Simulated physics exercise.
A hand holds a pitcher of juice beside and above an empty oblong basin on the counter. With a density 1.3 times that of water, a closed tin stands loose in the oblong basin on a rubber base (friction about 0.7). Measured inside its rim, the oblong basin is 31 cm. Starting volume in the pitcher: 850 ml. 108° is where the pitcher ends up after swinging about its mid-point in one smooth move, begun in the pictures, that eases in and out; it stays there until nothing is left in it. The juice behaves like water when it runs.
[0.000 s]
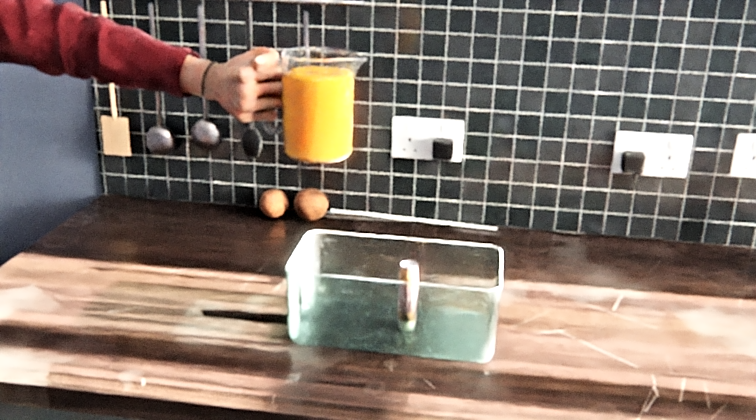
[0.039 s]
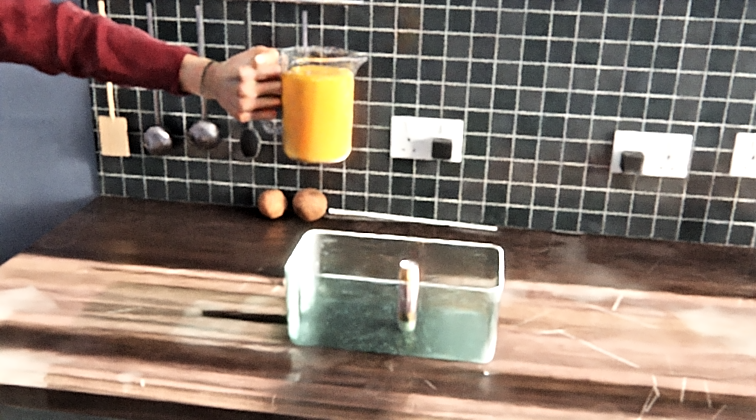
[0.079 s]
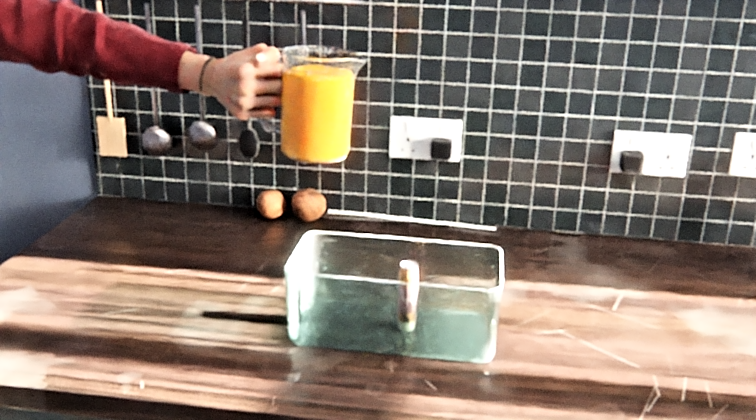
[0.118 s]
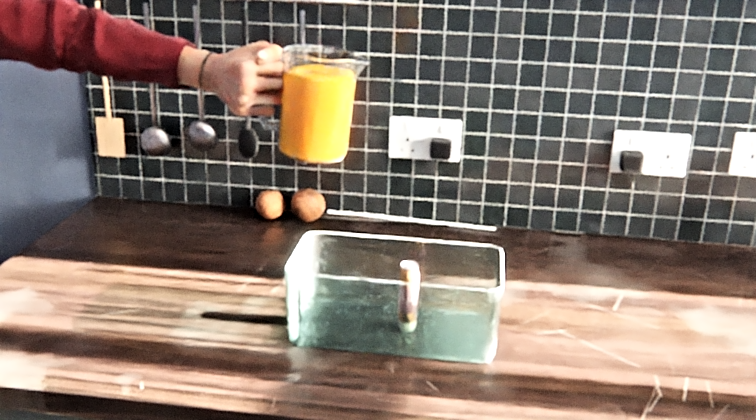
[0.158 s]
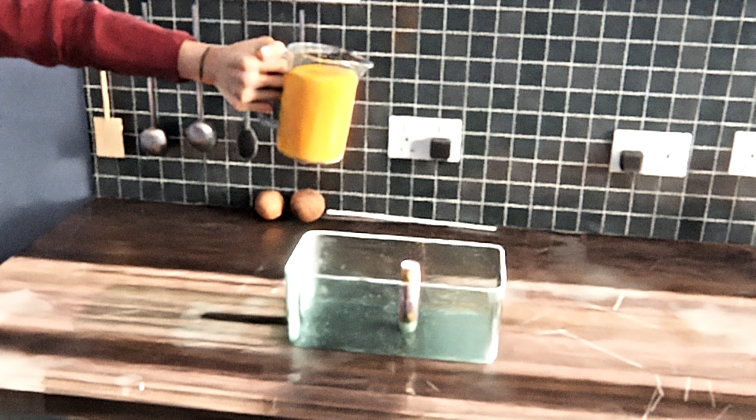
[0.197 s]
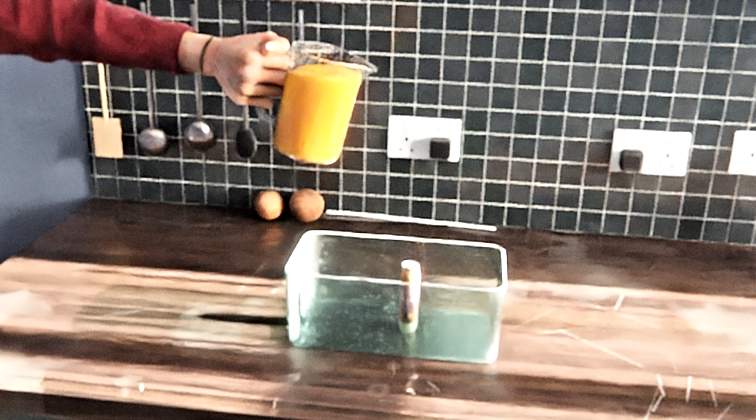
A hand held a glass pitcher of orange juice up beside a tiled wall, above a clear oblong basin with a small tin standing inside, then slowly tilted the pitcher a little to the right.
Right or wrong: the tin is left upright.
Right.
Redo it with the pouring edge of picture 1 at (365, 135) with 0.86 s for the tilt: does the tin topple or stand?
Then it topples.
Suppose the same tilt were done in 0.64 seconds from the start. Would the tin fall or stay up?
Holds steady.
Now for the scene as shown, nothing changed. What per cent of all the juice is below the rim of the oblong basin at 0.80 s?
About 34 per cent.
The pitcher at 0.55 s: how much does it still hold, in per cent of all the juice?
I'd put it near 84 percent.
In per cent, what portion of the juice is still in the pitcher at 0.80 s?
32 per cent or so.
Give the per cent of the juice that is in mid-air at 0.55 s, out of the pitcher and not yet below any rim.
Estimate: Some 16 % of the total.
Then, 0.55 s in, the tilt is 76° and 84 per cent is still to pour; the tin stands where it began.
Then, 0.80 s in, the tilt is 107° and 33 per cent is still to pour; the tin stands where it began.
Then, 1.07 s in, the tilt is 108° and 4 per cent is still to pour; the tin stands where it began.
Then, 1.36 s in, the tilt is 108° and 0 per cent is still to pour; the tin stands where it began.
Finally, the tin stands where it began.
